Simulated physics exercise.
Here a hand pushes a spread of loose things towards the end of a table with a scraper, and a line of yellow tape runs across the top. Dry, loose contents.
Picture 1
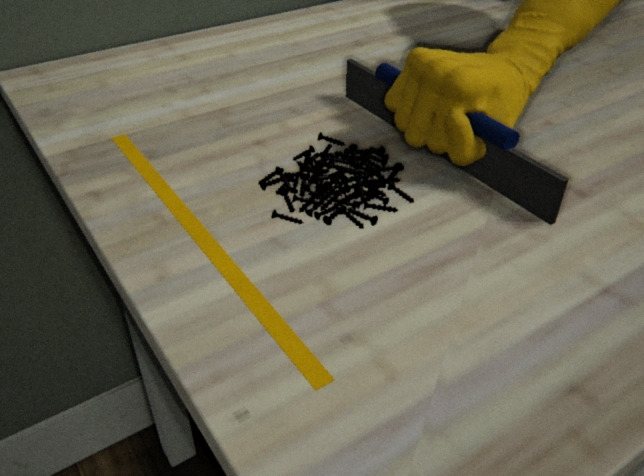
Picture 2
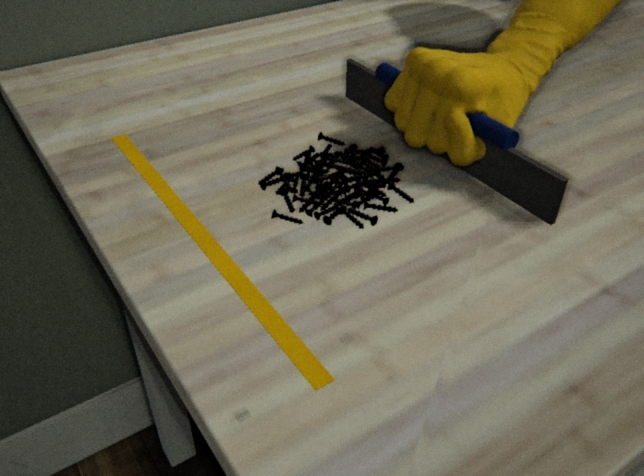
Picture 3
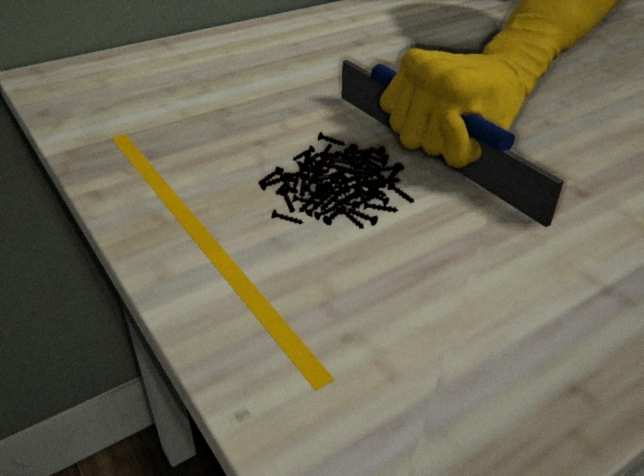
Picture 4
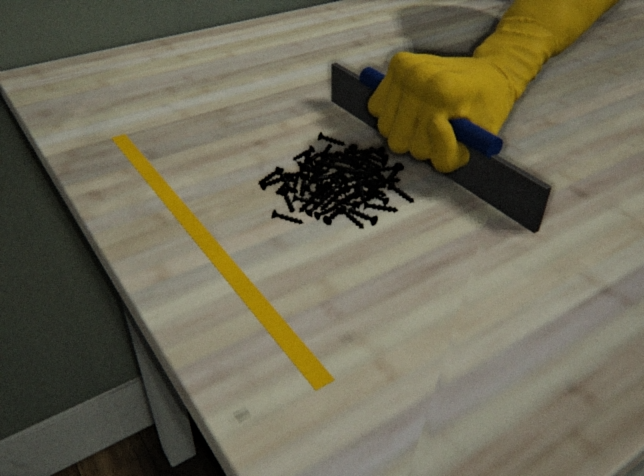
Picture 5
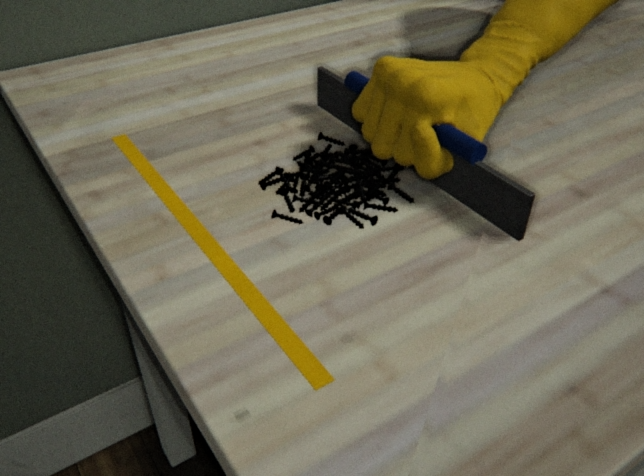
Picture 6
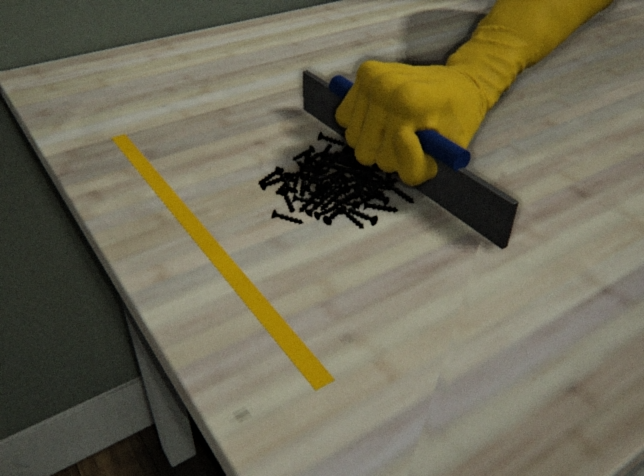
Yellow-gloved hand holding a blue-handled scraper still, then sliding it left across a wooden table against a pile of black screws.
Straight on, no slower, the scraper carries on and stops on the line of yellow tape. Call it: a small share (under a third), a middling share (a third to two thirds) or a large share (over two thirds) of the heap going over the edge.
A small share.
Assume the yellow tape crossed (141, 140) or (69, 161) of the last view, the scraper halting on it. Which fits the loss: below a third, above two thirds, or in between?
Result 1: Under a third. Result 2: Over two thirds.
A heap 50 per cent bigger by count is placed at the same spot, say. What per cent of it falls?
Estimate: Around 20 %.
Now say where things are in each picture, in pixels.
The first picture shows scraper at (540, 189), at rest; yellow tape at (125, 145), about a palm's width from the edge; edge at (112, 271); the heap at (336, 180), black screws.
The second picture shows scraper at (540, 189), at rest.
The third picture shows scraper at (535, 191); the heap at (336, 180).
The fourth picture shows scraper at (523, 196).
The fifth picture shows scraper at (507, 204); the heap at (336, 180).
The sixth picture shows scraper at (491, 211); yellow tape at (125, 145); edge at (112, 271); the heap at (336, 180), a small part pushed along.
Soon, scraper still moving, near (294, 158); heap all on the table, its front near (216, 219).
A while on, scraper stopped at the yellow tape; heap a stray few over the edge.
Towards the end, scraper stopped at the yellow tape; heap a small part over the edge.
Finally, scraper stopped at the yellow tape; heap a small part over the edge.
